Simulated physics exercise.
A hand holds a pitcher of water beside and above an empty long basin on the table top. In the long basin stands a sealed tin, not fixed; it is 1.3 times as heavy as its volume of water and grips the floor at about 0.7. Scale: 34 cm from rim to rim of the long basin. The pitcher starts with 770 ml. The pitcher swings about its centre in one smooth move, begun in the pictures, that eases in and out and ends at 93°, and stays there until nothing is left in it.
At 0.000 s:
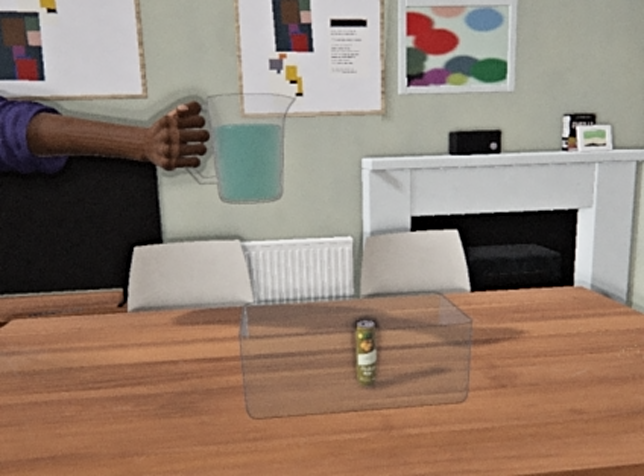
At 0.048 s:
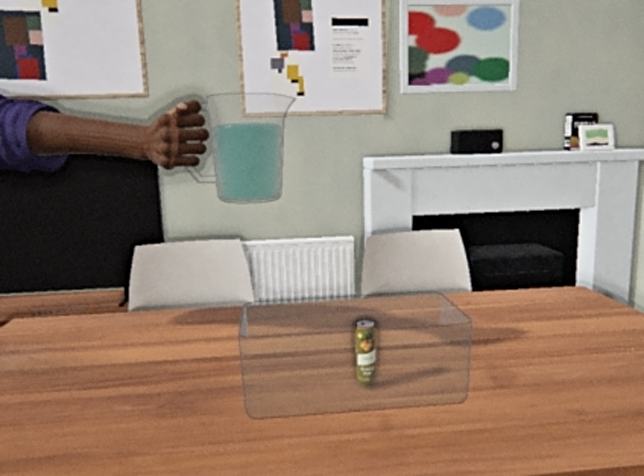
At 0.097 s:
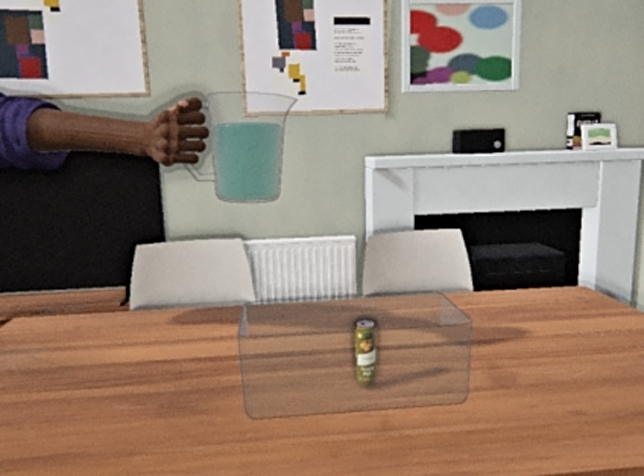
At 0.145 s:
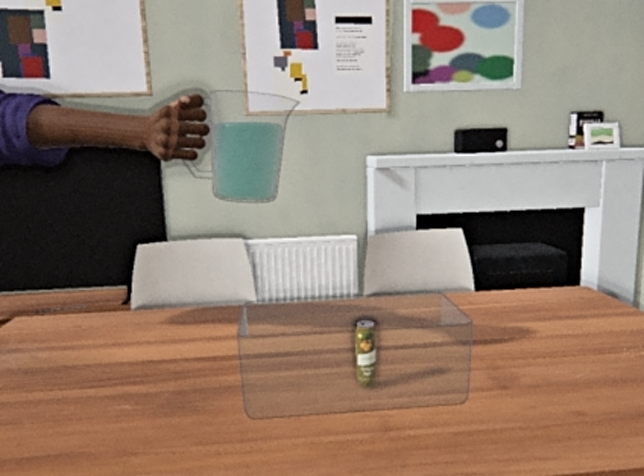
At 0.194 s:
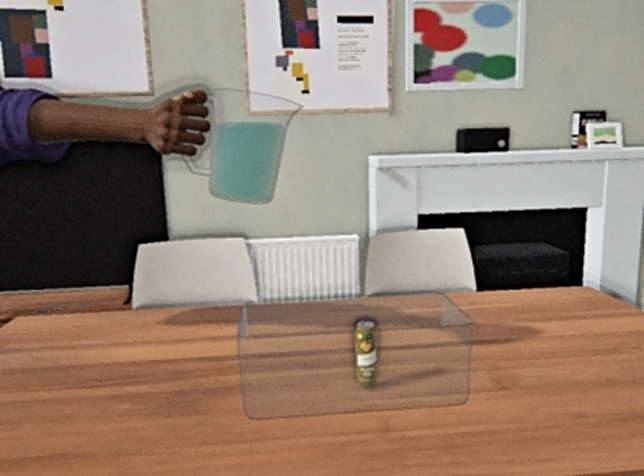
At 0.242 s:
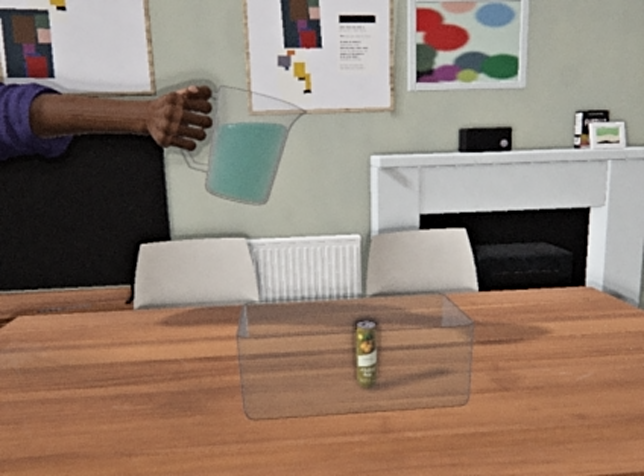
A hand tilts a pitcher of water slightly to the right above a clear basin.
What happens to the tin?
It remains upright.
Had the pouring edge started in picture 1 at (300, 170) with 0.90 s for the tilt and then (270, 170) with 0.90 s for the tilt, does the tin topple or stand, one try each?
First it topples; then it stays up.
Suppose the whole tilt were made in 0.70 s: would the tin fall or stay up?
Then it stays up.
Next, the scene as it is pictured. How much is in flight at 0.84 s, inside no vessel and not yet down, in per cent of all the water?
Some 32 per cent.
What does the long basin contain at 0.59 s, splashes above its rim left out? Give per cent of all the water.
About 0 per cent.
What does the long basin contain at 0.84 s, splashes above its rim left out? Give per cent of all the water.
Some 20 per cent.
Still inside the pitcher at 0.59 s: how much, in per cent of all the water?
About 90 per cent.
Then, 0.59 s in, the tilt is 68° and 91 per cent is still to pour; the tin stands where it began.
Then, 0.84 s in, the tilt is 92° and 49 per cent is still to pour; the tin stands where it began.
Then, 1.11 s in, the tilt is 93° and 15 per cent is still to pour; the tin stands where it began.
Then, 1.40 s in, the tilt is 93° and 4 per cent is still to pour; the tin stands where it began.
Finally, the tin stands where it began.
